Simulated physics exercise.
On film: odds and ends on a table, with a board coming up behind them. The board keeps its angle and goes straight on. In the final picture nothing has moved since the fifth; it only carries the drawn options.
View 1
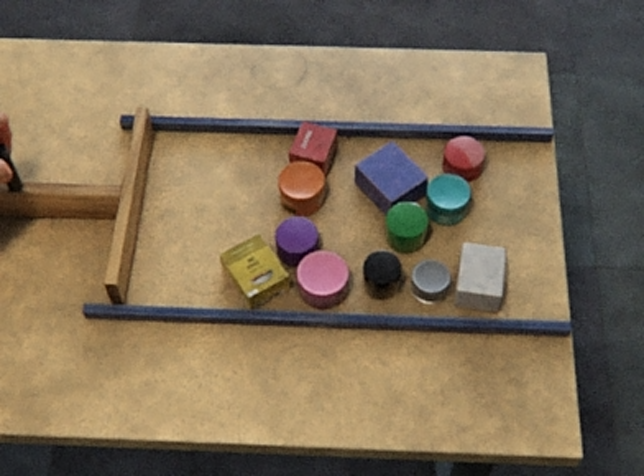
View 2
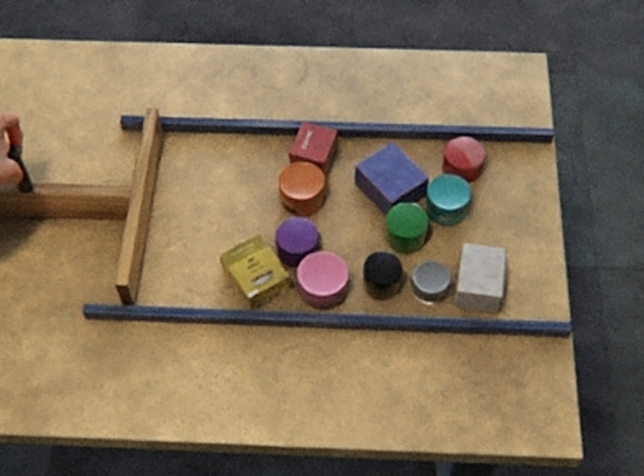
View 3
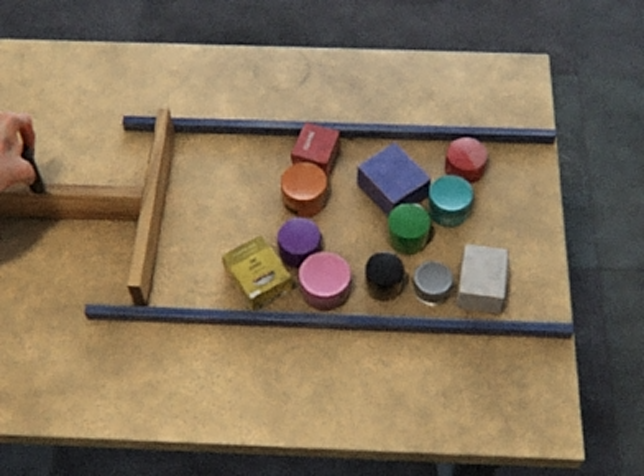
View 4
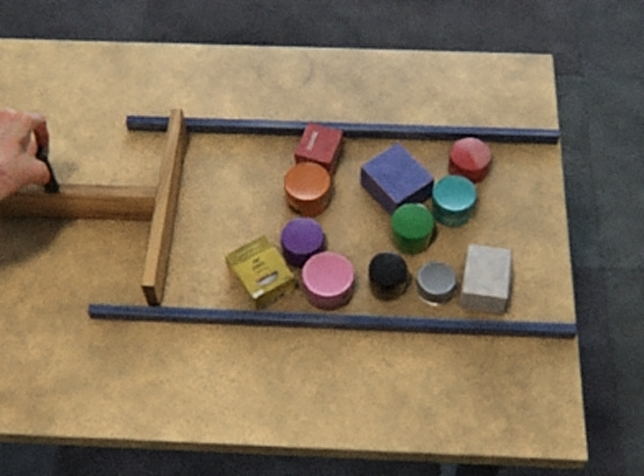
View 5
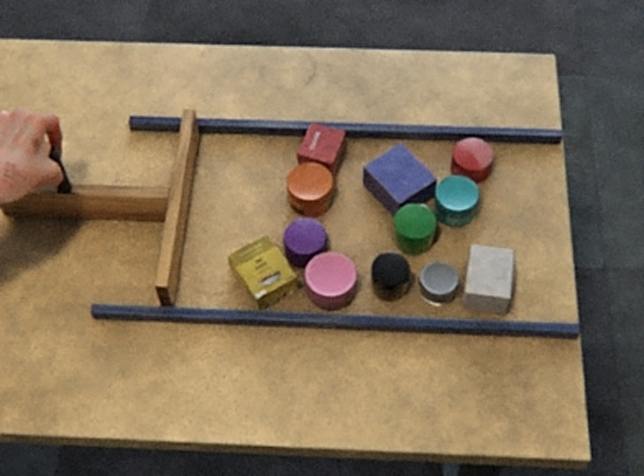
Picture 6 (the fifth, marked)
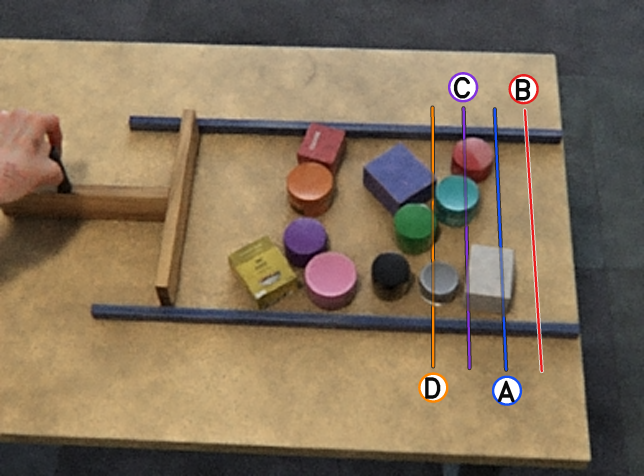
A hand at the left edge grips the handle of a wooden pusher on a tan tabletop, seen from above, with dark floor beyond. Between two dark blue rails sit red, orange, purple, yellow and pink pieces nearer the board, and blue, green, black, teal, grey, white and red ones farther right. The hand slides the board steadily rightward, the objects staying put, while the view shifts very slightly.
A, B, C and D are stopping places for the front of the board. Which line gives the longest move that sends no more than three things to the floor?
No fourth one falls up to C.
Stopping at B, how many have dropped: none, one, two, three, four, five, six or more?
By then, six or more.
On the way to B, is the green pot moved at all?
By then, yes.
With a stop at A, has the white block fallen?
Yes.
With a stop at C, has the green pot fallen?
No.
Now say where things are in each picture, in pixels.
The first picture shows yellow packet (255, 272); orange tub (302, 189); purple tin (297, 242).
The second picture shows board (137, 191); white block (480, 278).
The third picture shows board (150, 192); green pot (408, 230).
The fourth picture shows board (163, 192); red tin (470, 161).
The fifth picture shows board (176, 192); red packet (322, 151); blue block (399, 181); grey tin (439, 284).
On the marked copy, A at (500, 229); B at (533, 230); C at (466, 228); D at (433, 227).
Taking C. A third of the way, board (279, 196); yellow packet (304, 283); pink jar (354, 285).
Two thirds of the way, board (383, 200); white block (520, 280); red tin (487, 154).
When it is over, board (465, 203); turquoise tub over the edge; white block over the edge; three fallen.
As for the rest, A drops six; B drops eight; D is within the limit but short.
